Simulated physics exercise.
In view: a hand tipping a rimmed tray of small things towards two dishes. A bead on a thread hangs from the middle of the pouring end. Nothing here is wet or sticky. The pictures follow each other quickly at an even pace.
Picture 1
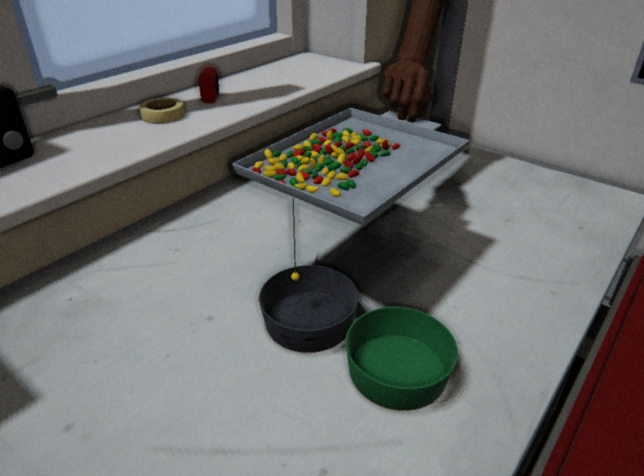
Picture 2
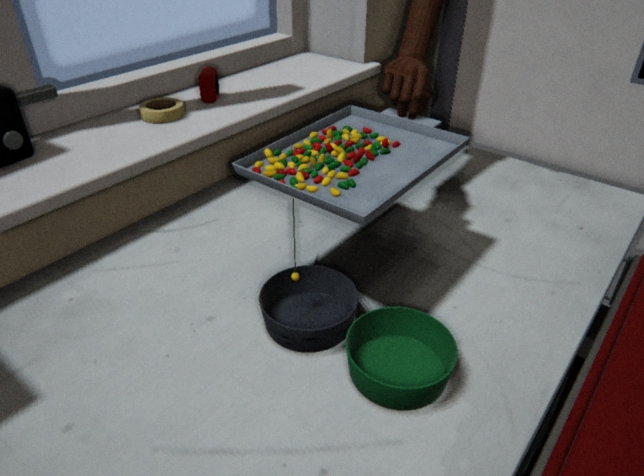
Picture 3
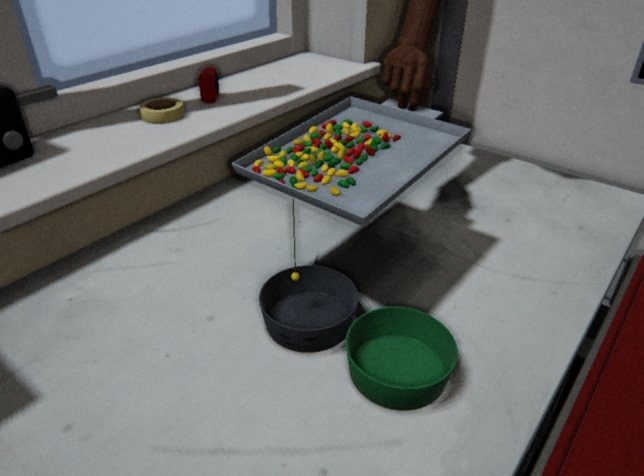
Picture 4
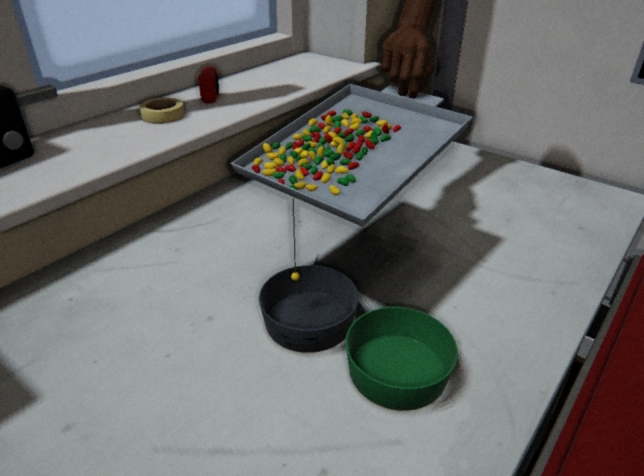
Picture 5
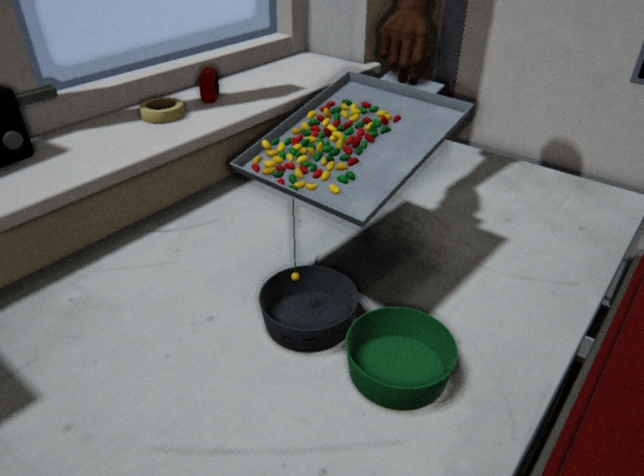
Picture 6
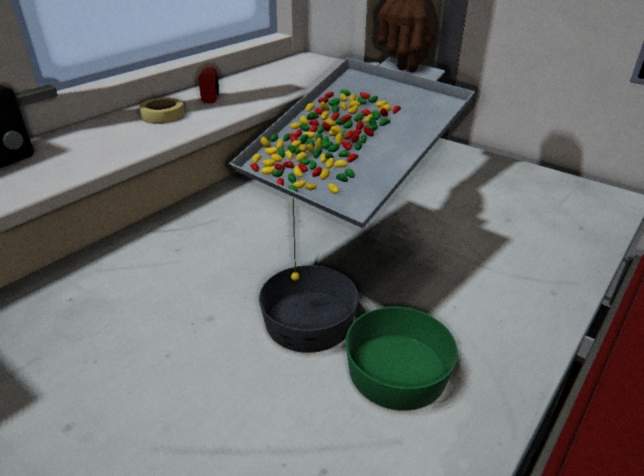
At first, a hand holds a rimmed gray tray of red, yellow and green candies nearly level above a dark dish and a green dish, a yellow bead hanging still below it. Then the hand gradually raises the far end, and the tray slopes more steeply toward its near right corner.
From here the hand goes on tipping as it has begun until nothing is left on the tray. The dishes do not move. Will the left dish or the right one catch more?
More goes to the left dish.
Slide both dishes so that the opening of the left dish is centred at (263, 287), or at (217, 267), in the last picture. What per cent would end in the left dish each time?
The first gives 40 %, the second 10 %.
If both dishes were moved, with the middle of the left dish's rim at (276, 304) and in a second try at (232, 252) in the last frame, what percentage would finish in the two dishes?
The first gives 80 %, the second 30 %.
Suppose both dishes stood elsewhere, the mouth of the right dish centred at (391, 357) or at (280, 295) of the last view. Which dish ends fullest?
First the left dish, then the right dish.
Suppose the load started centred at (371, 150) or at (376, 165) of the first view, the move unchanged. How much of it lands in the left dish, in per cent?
In turn 40 and 40 in a hundred.
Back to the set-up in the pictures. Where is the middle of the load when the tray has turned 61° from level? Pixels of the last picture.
Roughly at (300, 164).
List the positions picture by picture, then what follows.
The first frame shows corners of the pouring end at (237, 163) and (363, 214), level; middle of the load at (328, 160), jelly beans; left dish at (276, 333); right dish at (370, 390); bead on its thread at (295, 277).
The second frame shows corners of the pouring end at (236, 163) and (363, 214), level; middle of the load at (328, 159).
The third frame shows corners of the pouring end at (236, 163) and (363, 215), tipped barely, lowest at the right corner; middle of the load at (328, 156).
The fourth frame shows corners of the pouring end at (235, 163) and (363, 216), tipped a little, lowest at the right corner; middle of the load at (327, 151).
The fifth frame shows corners of the pouring end at (235, 163) and (362, 218), tipped a little, lowest at the right corner; middle of the load at (327, 146).
The sixth frame shows corners of the pouring end at (234, 162) and (362, 219), tipped clearly, lowest at the right corner; middle of the load at (326, 141); left dish at (276, 333); right dish at (370, 390).
Soon, tray tipped steeply; nearly all on the tray; a stray few in the air.
A while on, tray tipped right over; nearly all on the tray; a stray few in the left dish; a stray few outside both.
Towards the end, tray tipped past a quarter turn; a stray few in the right dish; about a quarter in the left dish; about two thirds outside both.
Finally, tray tipped past a quarter turn; a stray few in the right dish; about a quarter in the left dish; about two thirds outside both.
